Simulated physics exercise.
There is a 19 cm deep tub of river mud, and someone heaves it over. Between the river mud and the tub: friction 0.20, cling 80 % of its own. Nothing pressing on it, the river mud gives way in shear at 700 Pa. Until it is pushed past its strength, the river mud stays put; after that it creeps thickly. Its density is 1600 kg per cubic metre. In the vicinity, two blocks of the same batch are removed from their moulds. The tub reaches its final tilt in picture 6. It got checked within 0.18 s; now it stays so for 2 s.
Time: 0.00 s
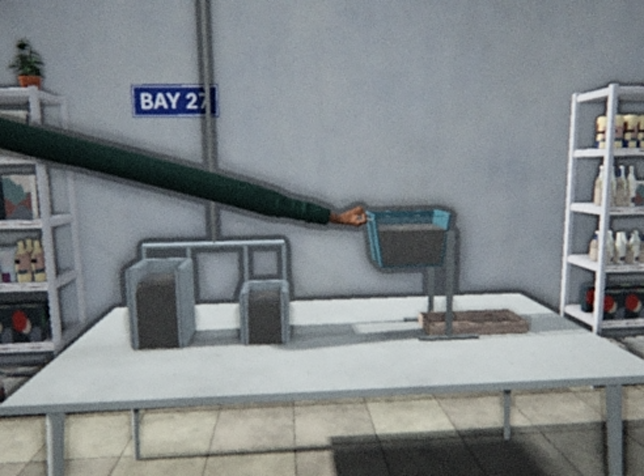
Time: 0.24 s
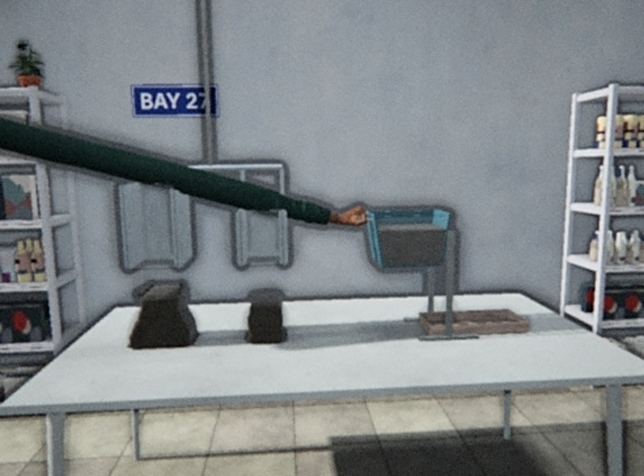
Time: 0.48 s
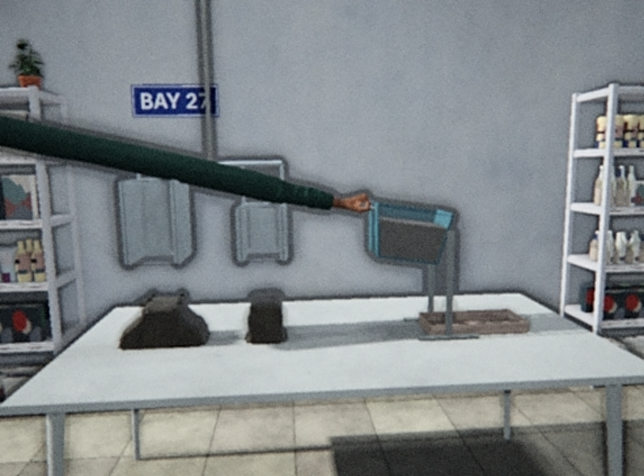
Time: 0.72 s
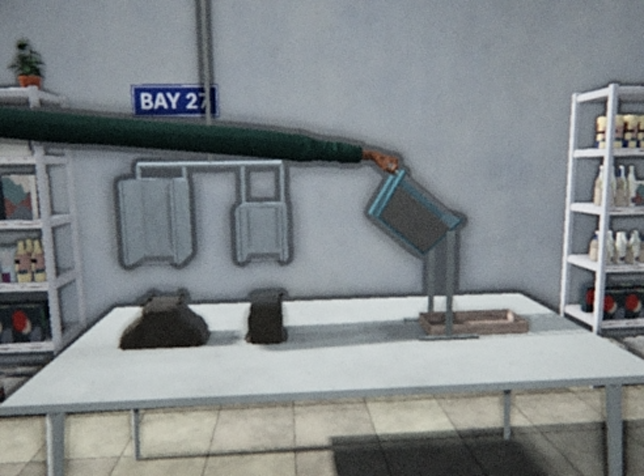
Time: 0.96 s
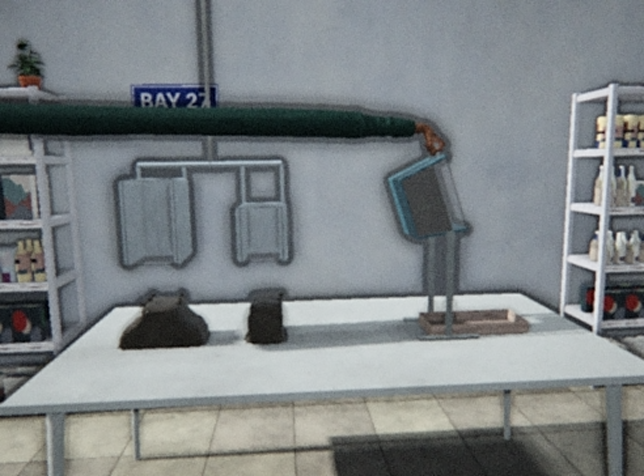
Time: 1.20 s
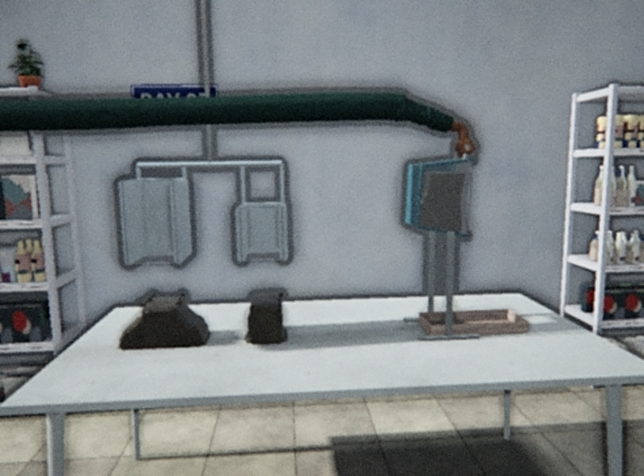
A green-sleeved arm tilts a tub of mud onto its side after two blocks slump.
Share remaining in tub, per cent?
Approx. 36 %.
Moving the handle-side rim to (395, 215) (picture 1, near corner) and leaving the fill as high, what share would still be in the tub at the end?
60 %, roughly.
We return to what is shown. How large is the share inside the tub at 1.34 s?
85 %, roughly.
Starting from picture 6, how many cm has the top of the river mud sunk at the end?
Roughly 15 cm.
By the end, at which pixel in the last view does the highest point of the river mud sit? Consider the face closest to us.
It ends up highest close to (446, 210).
After 1.34 s, the tub is at 93 degrees and holds 84 %.
After 1.51 s, the tub is at 93 degrees and holds 44 %.
After 1.68 s, the tub is at 93 degrees and holds 37 %.
After 1.85 s, the tub is at 93 degrees and holds 36 %.
After 3.20 s, at the end, the tub is at 93 degrees and holds 36 %.
